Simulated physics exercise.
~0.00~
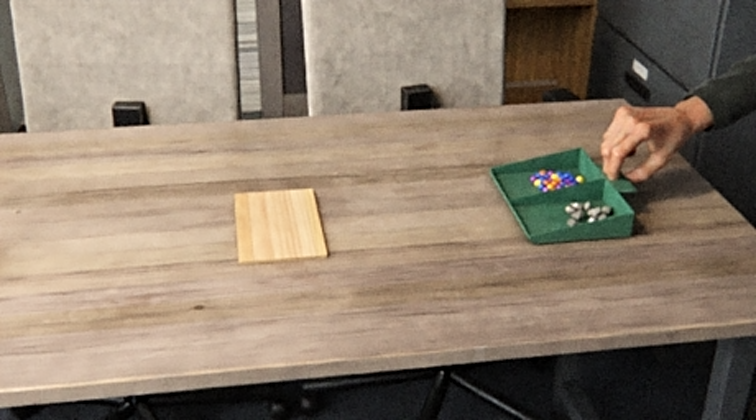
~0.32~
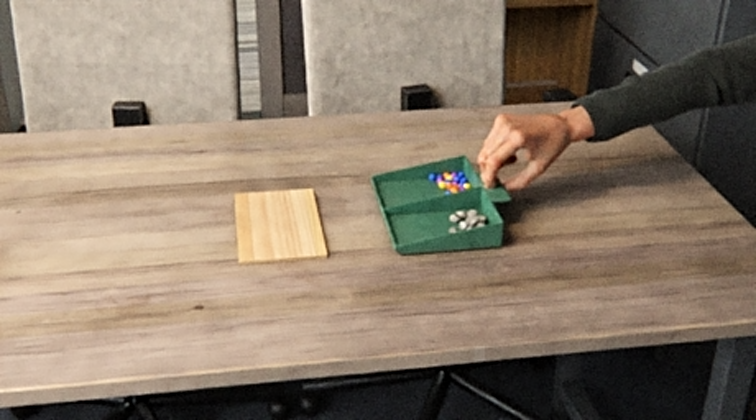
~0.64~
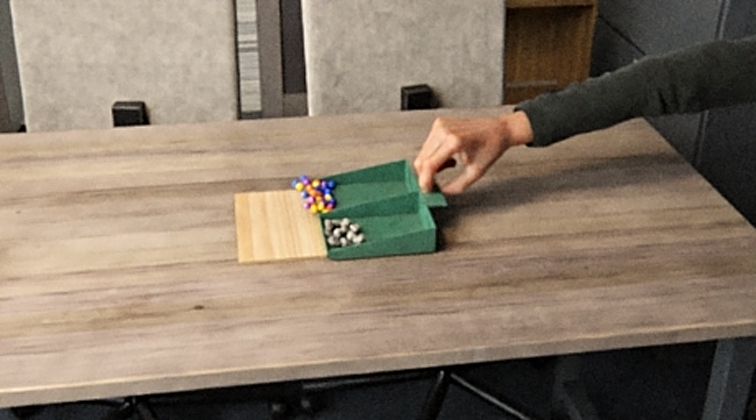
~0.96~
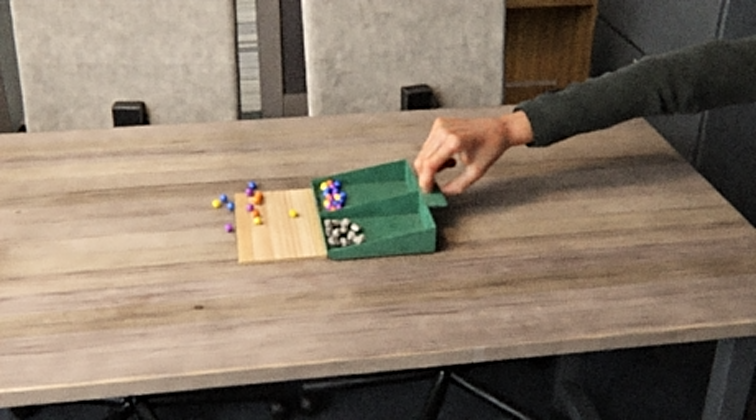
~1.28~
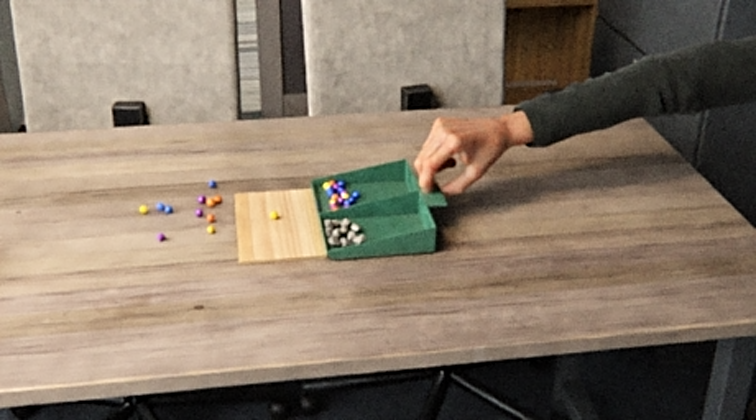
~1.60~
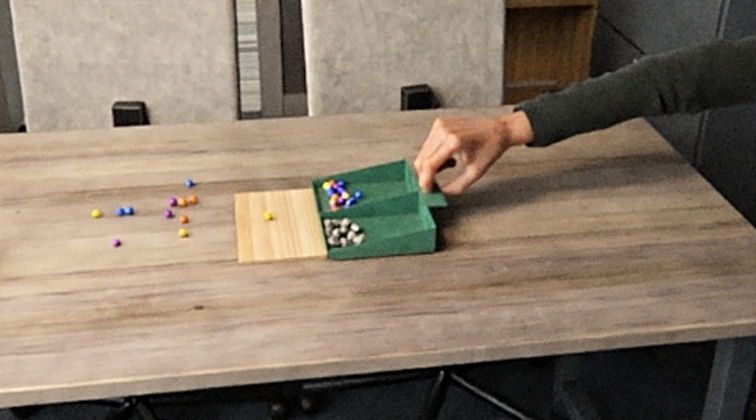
A green two-part tray, pushed left across a table by a hand, stopped against a flat wooden board; the grey pebble-like pieces slid forward but stayed inside, while some of the colourful beads spilled over the board and scattered onto the table beyond.
